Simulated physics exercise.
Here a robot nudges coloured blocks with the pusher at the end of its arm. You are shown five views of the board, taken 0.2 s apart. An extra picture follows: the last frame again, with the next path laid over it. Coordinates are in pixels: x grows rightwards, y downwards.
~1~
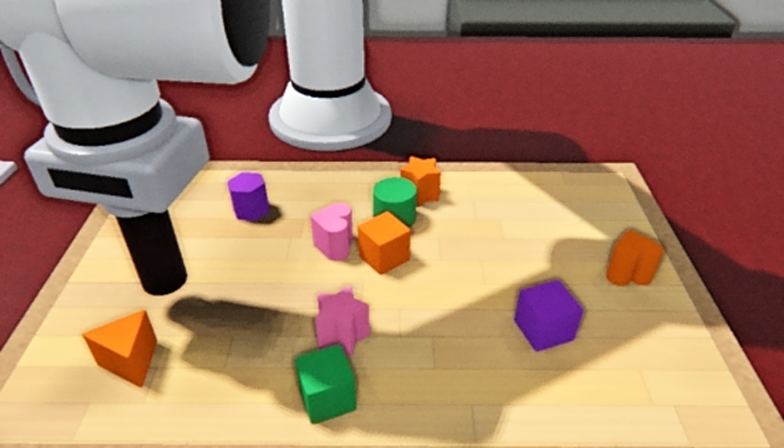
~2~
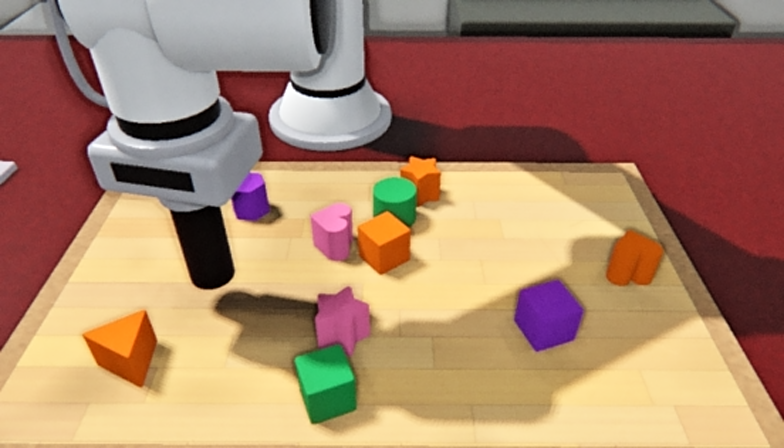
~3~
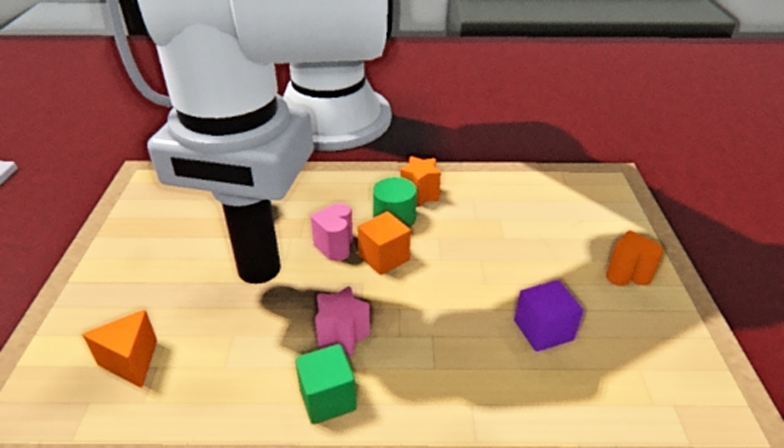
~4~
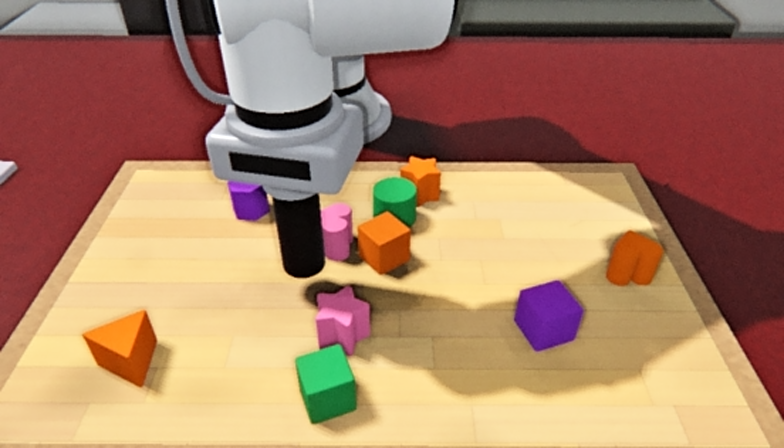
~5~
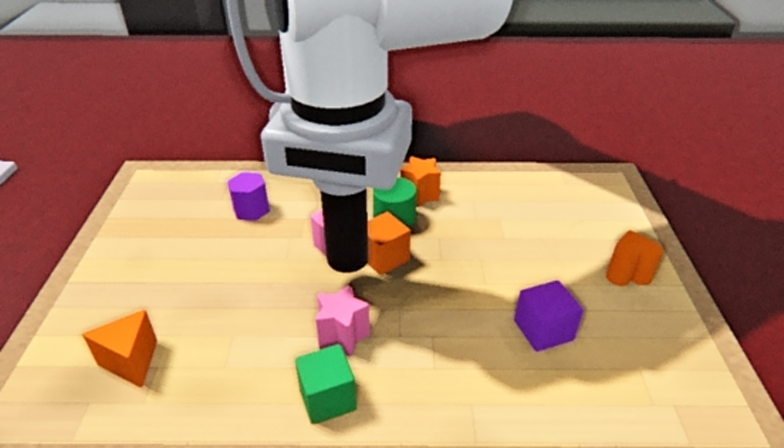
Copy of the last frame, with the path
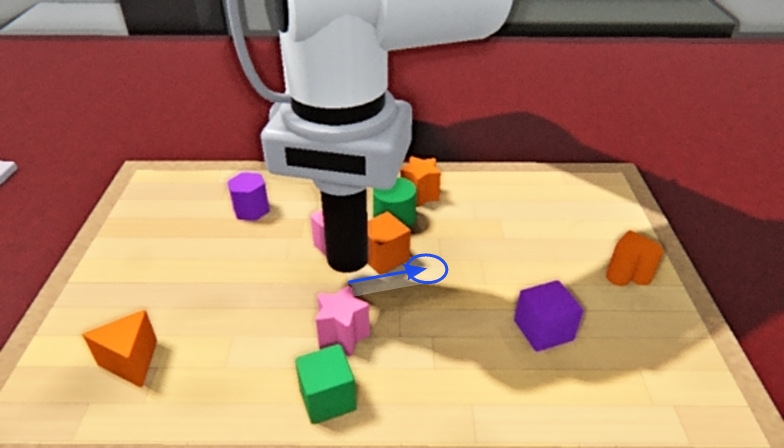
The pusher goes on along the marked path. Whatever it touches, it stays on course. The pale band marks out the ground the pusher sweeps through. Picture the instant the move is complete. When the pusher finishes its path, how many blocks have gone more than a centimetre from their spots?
Expect one.
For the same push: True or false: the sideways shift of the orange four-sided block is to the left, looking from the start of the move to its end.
It is true.
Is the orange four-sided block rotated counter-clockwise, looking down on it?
Yes, it checks out.
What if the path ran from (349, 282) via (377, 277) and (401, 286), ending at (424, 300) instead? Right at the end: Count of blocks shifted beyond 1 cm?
My best guess is that a single block moves over 1 cm.
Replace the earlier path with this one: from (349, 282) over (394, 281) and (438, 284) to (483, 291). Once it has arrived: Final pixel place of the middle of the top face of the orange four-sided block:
Around (405, 224).
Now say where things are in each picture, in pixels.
Pusher tip (165, 281); block tops, pink heart block (333, 216); orange four-sided block (384, 227), in the first frame.
Pusher (213, 275); blocks unchanged, in the second frame.
Pusher (260, 270); blocks unchanged, in the third frame.
Pusher (304, 264); blocks unchanged, in the fourth frame.
Pusher (348, 259); pink heart block hidden; orange four-sided block (384, 227), in the fifth frame.
Path on the board, straight from (349, 282) to (427, 268).
What follows on the original path. Halfway along, pusher (390, 252); orange four-sided block (402, 219), turned 40° anticlockwise.
At the end, pusher (428, 246); pink heart block in place; orange four-sided block (415, 214), turned 75° anticlockwise.
